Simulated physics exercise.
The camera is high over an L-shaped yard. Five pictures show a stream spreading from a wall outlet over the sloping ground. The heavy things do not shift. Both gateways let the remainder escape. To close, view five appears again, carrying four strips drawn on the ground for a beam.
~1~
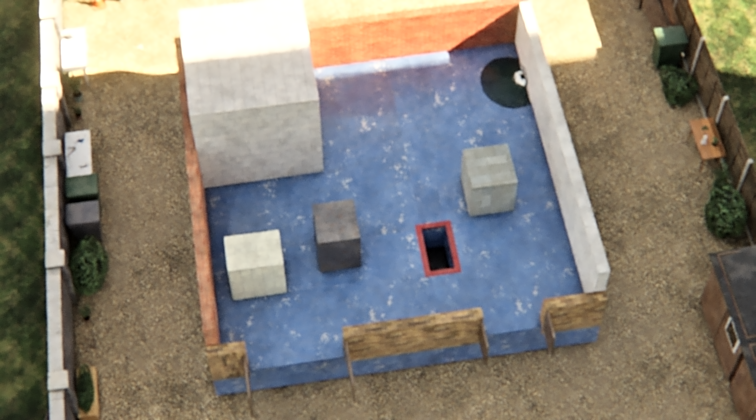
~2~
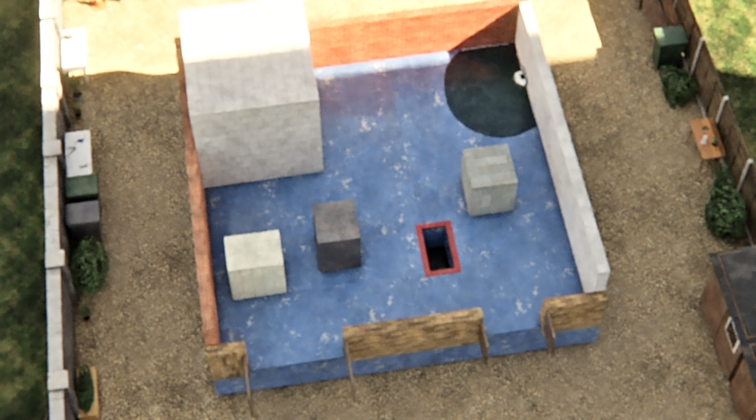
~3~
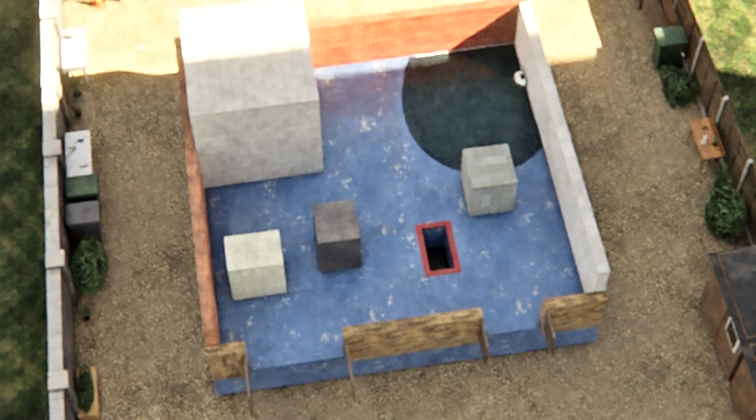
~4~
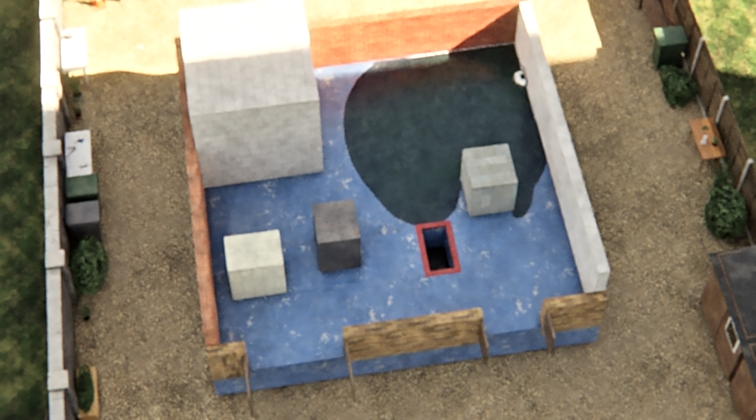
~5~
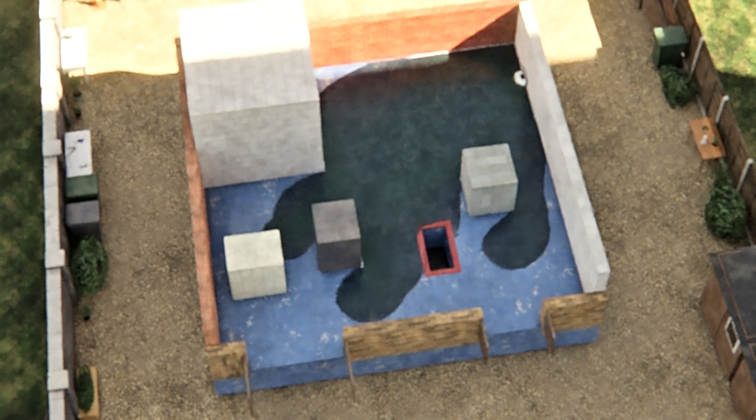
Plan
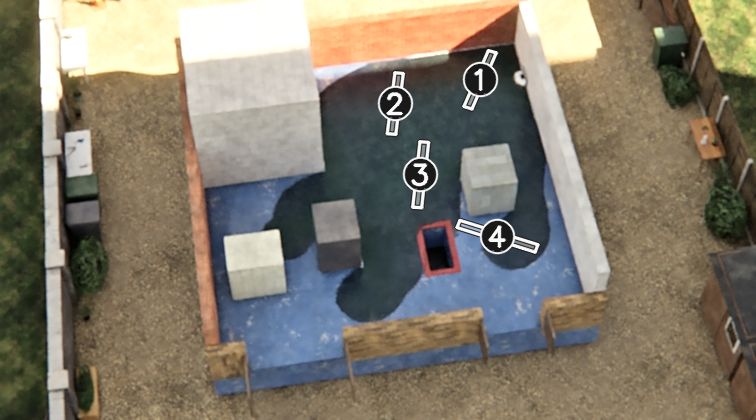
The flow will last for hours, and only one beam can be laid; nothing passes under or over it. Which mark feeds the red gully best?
Use place 3.
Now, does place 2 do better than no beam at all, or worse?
Better.
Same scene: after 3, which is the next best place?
It is 2.
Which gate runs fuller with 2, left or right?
The left one.
On the marked copy, 1 from (467, 107) to (492, 51); 2 from (391, 134) to (399, 73); 3 from (417, 207) to (424, 142); 4 from (458, 223) to (536, 248).
For place 1, about 8 % of the stream goes into the red gully, about 90 % out by the gates.
For place 2, about 15 % of the stream goes into the red gully, about 83 % out by the gates.
For place 3, about 29 % of the stream goes into the red gully, about 69 % out by the gates.
For place 4, about 9 % of the stream goes into the red gully, about 89 % out by the gates.
